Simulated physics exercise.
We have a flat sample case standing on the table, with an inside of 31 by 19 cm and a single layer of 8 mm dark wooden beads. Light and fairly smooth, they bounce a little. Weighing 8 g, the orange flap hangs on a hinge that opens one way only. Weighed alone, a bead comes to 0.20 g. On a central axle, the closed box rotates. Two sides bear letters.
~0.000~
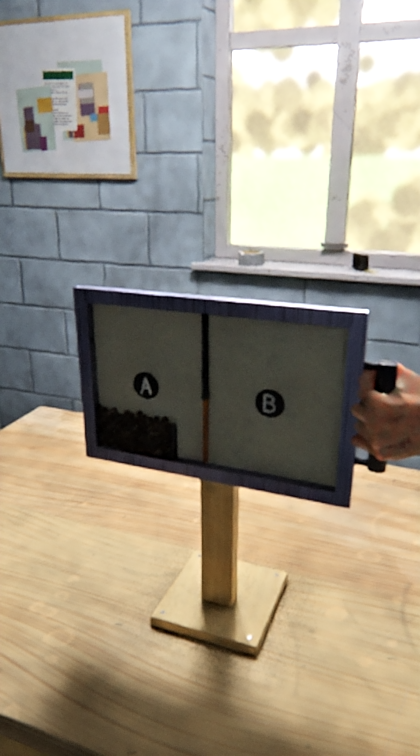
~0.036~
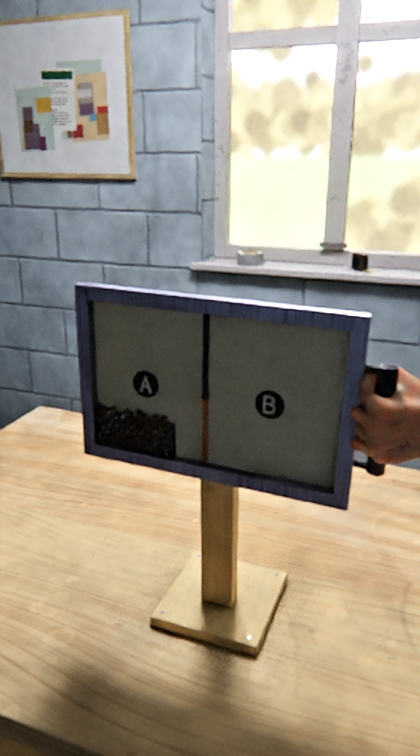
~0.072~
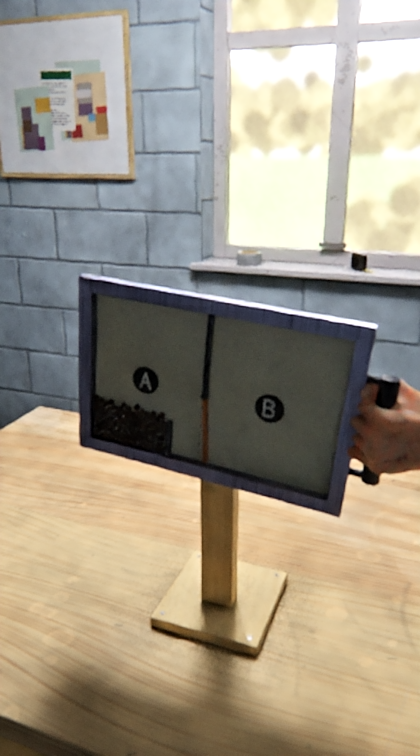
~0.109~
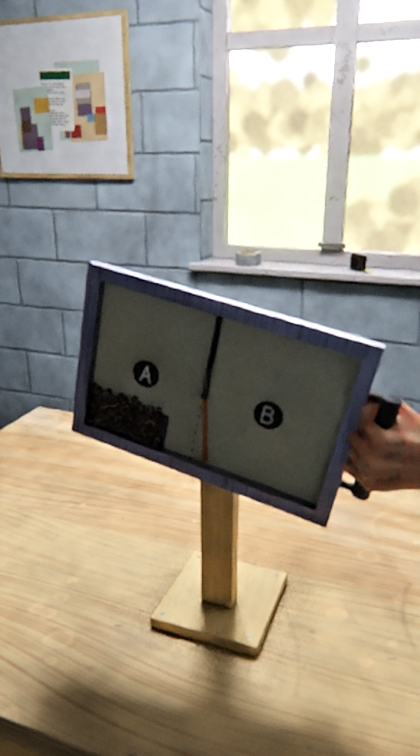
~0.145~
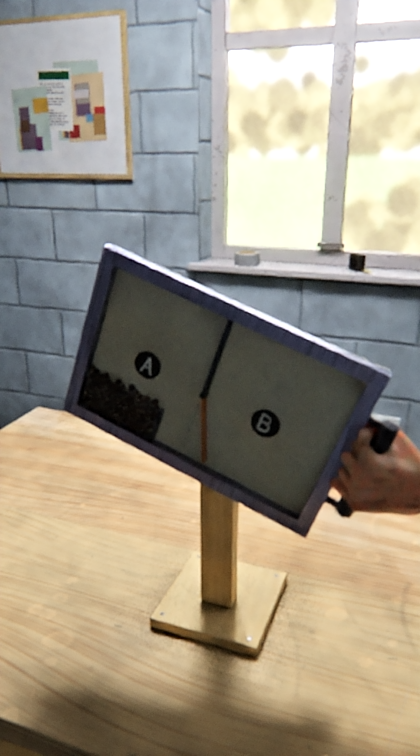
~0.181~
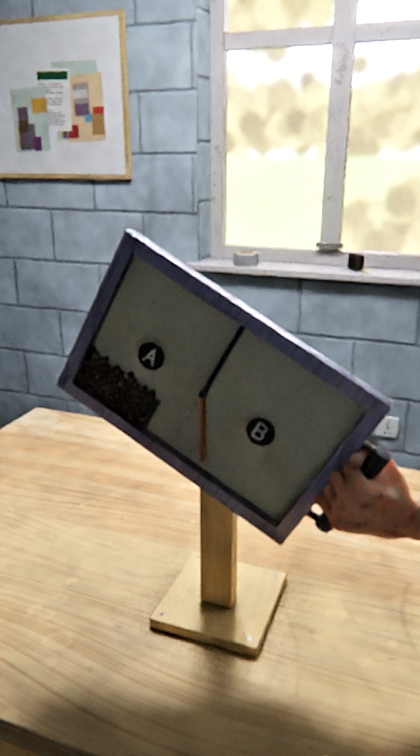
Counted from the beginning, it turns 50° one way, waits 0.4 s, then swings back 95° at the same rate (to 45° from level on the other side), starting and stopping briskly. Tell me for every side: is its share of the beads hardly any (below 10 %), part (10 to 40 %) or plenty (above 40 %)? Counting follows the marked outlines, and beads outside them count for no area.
Shares: A plenty, B part.
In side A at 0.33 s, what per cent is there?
Share: Some 100 %.
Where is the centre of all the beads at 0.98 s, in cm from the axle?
Offset approx. 3 cm left, 8 cm below.
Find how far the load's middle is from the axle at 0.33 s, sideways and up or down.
It sits around 12 cm to the left and around 3 cm up.
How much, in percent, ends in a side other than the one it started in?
30 %.
After 0.33 s, it stands 50° clockwise; the beads' middle is 12 cm left of and 3 cm above the centre; A 100 %; orange flap open 47°.
After 0.98 s, it stands 4° clockwise; the beads' middle is 3 cm left of and 8 cm below the centre; A 70 %, B 30 %; orange flap open 9°.
After 1.24 s, it stands 45° anticlockwise; the beads' middle is 3 cm right of and 8 cm below the centre; A 70 %, B 30 %; orange flap shut.
Settled by 2.0 s, it stands 45° anticlockwise; A 70 %, B 30 %; orange flap shut.
